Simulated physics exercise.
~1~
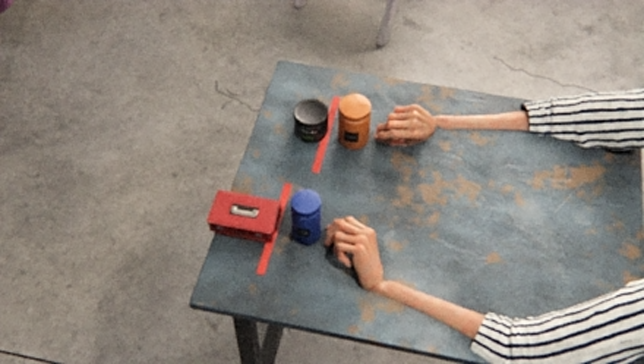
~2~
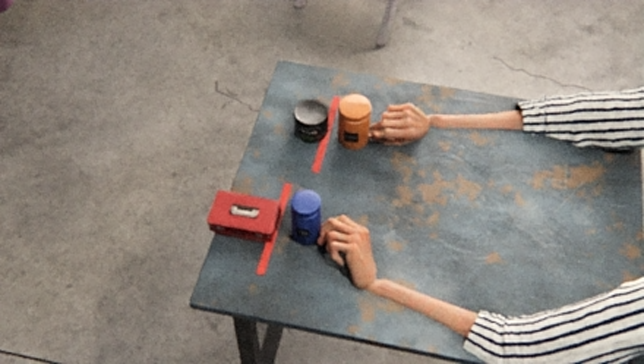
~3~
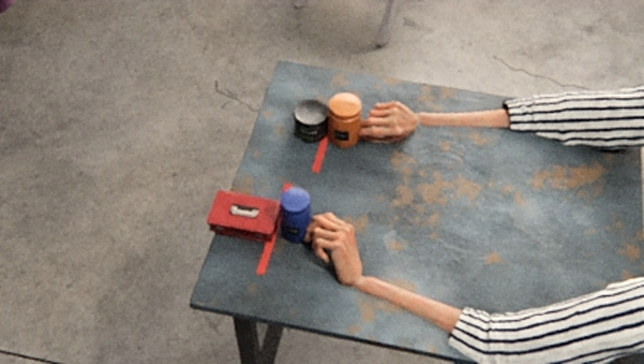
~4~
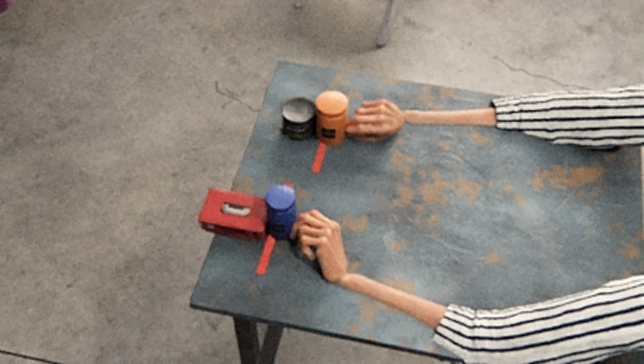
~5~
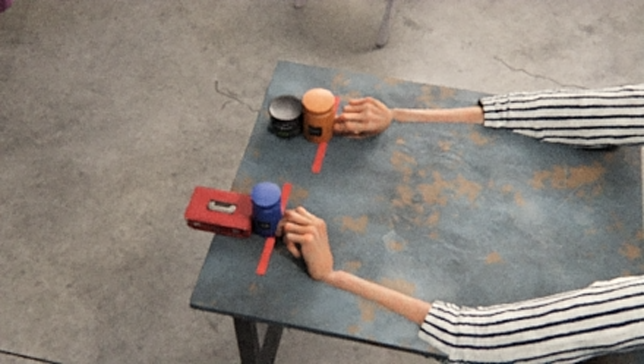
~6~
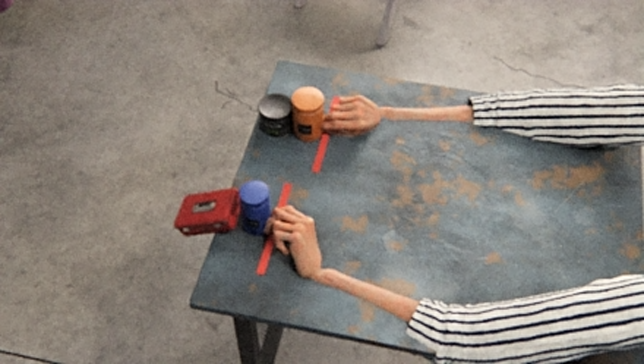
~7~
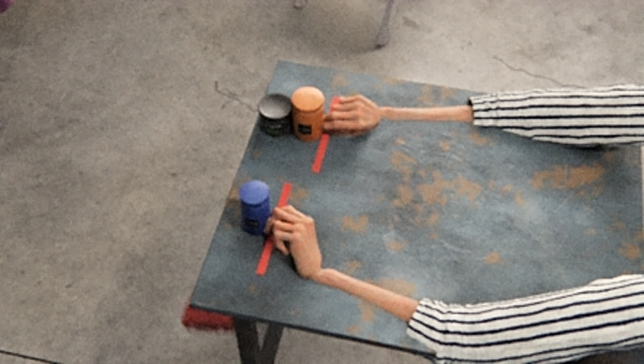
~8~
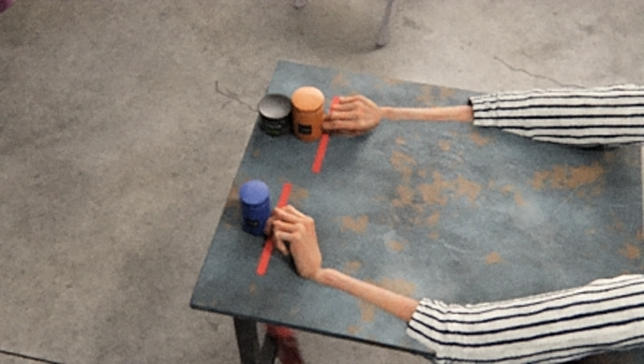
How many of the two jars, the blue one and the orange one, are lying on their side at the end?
None of them are. The blue jar and the orange jar are both still standing upright on the table.
